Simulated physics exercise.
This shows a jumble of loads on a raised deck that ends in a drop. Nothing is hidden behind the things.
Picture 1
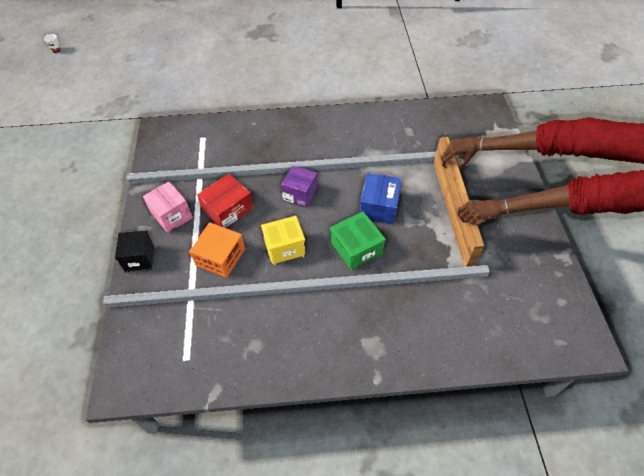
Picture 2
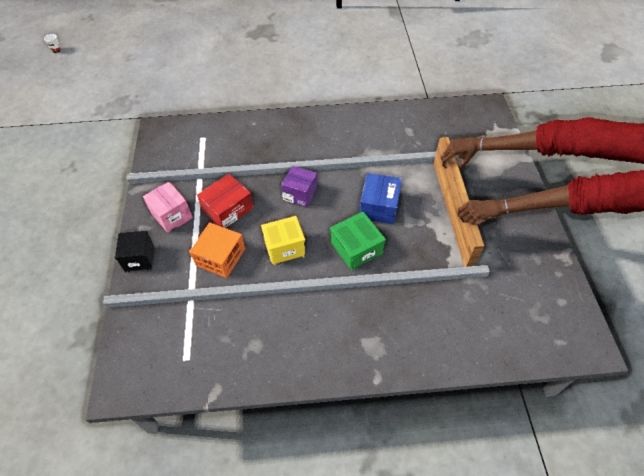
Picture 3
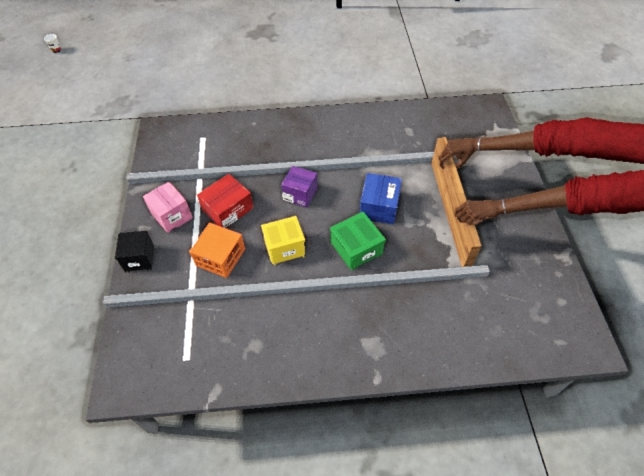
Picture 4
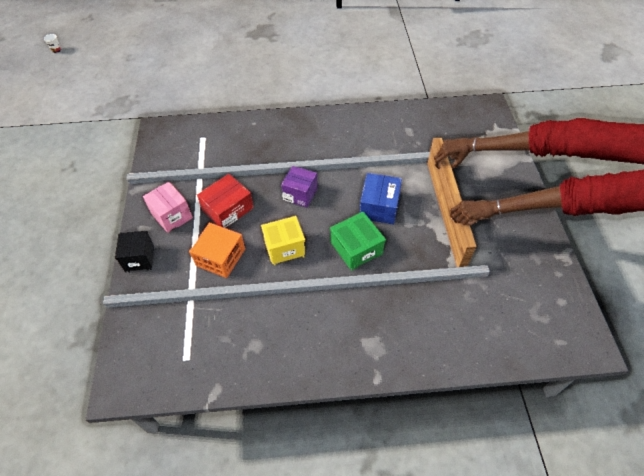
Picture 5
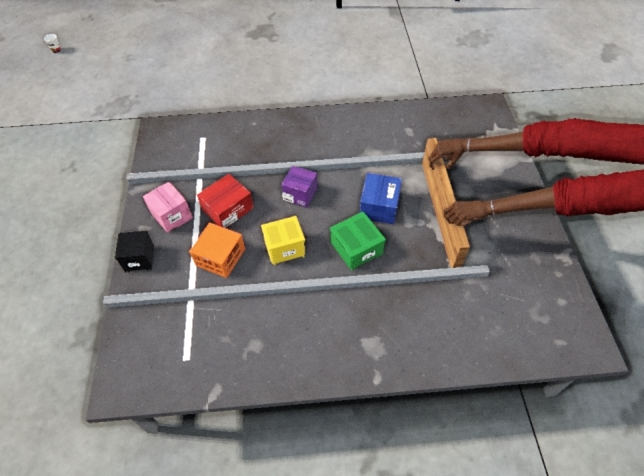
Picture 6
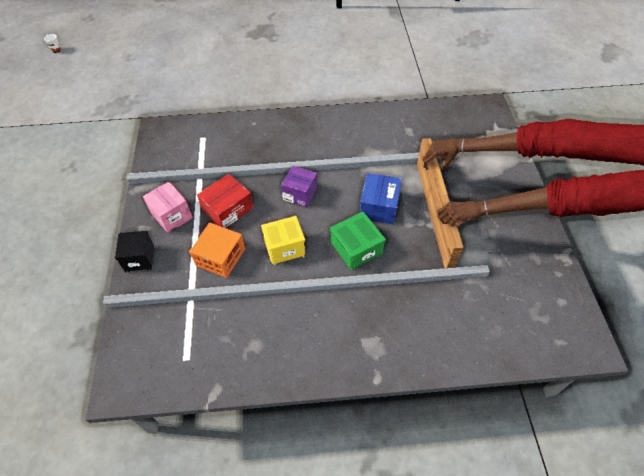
Two red-sleeved arms sliding a wooden plank slightly left between rails on a dark table, the coloured boxes staying still.
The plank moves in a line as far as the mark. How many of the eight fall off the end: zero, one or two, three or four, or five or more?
The number that fall off is three or four.
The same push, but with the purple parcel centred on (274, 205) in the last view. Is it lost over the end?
From there it remains up.
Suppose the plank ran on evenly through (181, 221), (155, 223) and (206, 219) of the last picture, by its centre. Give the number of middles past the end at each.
In that order 3, 5 and 3.
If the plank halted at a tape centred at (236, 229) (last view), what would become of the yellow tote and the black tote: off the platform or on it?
The yellow tote does not fall; the black tote goes over.
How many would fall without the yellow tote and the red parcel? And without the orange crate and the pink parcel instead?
Fallen: 1, and 1 in the other try.
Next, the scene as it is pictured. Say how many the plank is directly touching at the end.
In contact: 3.
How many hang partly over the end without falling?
It comes to 1.
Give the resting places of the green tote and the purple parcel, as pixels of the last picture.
The green tote at (172, 250), the purple parcel at (183, 185).
A little later, none off yet; black tote at rest near (136, 252); pink parcel at rest near (168, 208); orange crate at rest near (218, 250).
When it is over, the number that fall off is three or four; down, orange crate, pink parcel and black tote.
